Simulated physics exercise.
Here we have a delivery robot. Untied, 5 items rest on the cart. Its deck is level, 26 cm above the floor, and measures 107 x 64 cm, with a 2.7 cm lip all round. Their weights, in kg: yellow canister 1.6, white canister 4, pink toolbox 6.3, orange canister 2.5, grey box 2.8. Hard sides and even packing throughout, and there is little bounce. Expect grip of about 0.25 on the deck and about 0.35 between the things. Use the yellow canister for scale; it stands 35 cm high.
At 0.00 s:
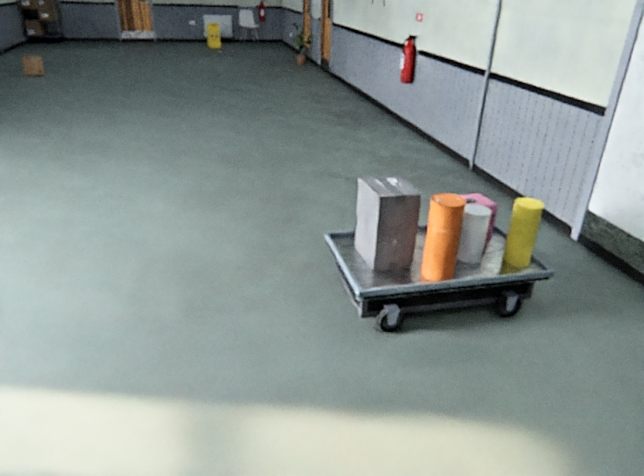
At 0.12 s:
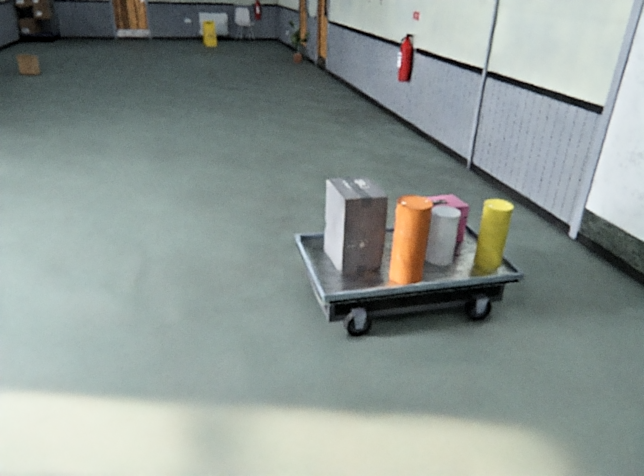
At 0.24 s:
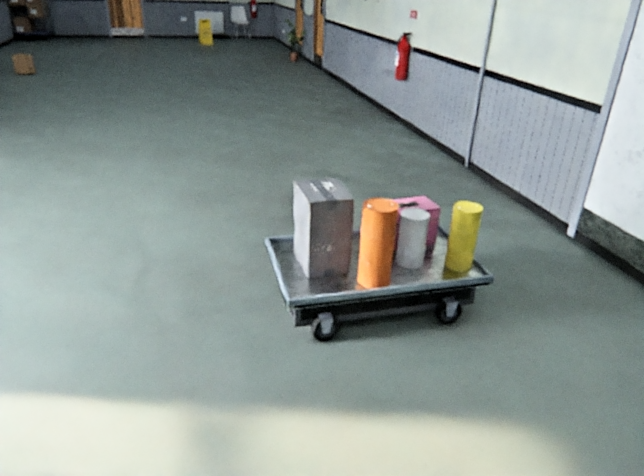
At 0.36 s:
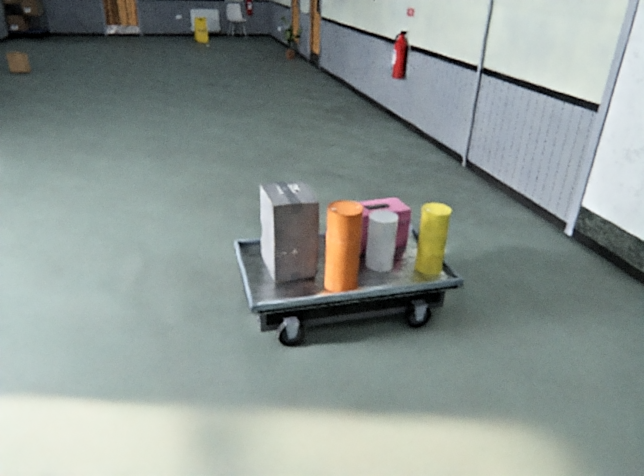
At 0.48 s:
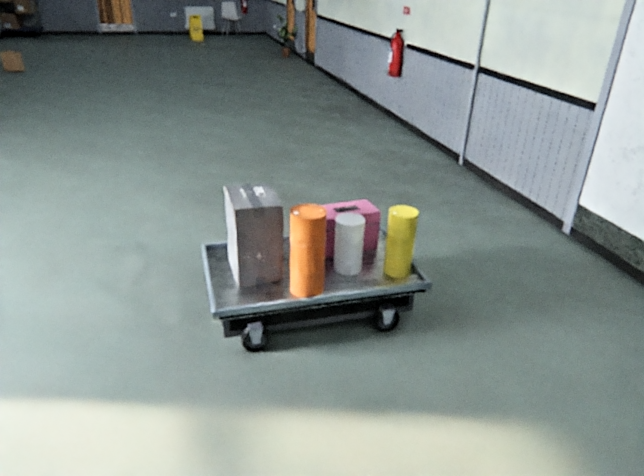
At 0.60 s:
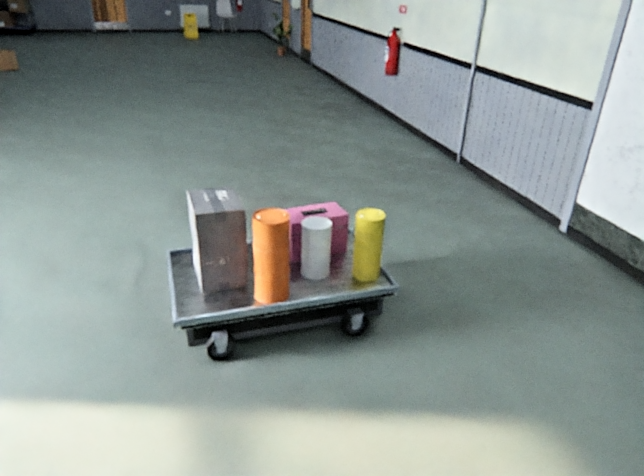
At first, a low wheeled cart carrying a grey box, orange, white and yellow cylinders, and a partly hidden pink box stands toward the right of a large hall. It rolls steadily leftward across the green floor, coming slightly nearer, and the pink box shows more clearly behind the upright cylinders.
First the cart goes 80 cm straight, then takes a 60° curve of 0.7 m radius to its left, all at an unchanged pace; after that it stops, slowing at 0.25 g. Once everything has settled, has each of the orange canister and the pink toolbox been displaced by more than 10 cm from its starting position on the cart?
Orange canister: Yes, displaced; pink toolbox: No, not displaced.
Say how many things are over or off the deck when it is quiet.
I make it 2.
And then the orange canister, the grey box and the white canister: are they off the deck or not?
Final state - the orange canister stays within bounds; the grey box ends out of bounds; the white canister stays within bounds.
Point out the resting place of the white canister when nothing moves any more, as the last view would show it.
It finishes around (113, 413).
Around 0.90 s, cart has run 135 cm, turned 33°; orange canister at 8° to upright near (193, 284); pink toolbox shifted 5 cm near (224, 253); grey box at 16° to upright.
Around 1.40 s, cart has run 206 cm, turned 60°; orange canister on its side near (91, 419); pink toolbox shifted 5 cm near (121, 350); grey box at 59° to upright.
Around 1.90 s, cart has run 229 cm, turned 60°, stopped; grey box now off the deck; orange canister on its side; pink toolbox shifted 5 cm near (81, 394).
Finally (2.9 s), off the deck, grey box; on their side or leaning hard on the cart, orange canister; not toppled but over 10 cm from the start, white canister; the other 2 still in place (within 10 cm). In the last view, pink toolbox near (81, 394).
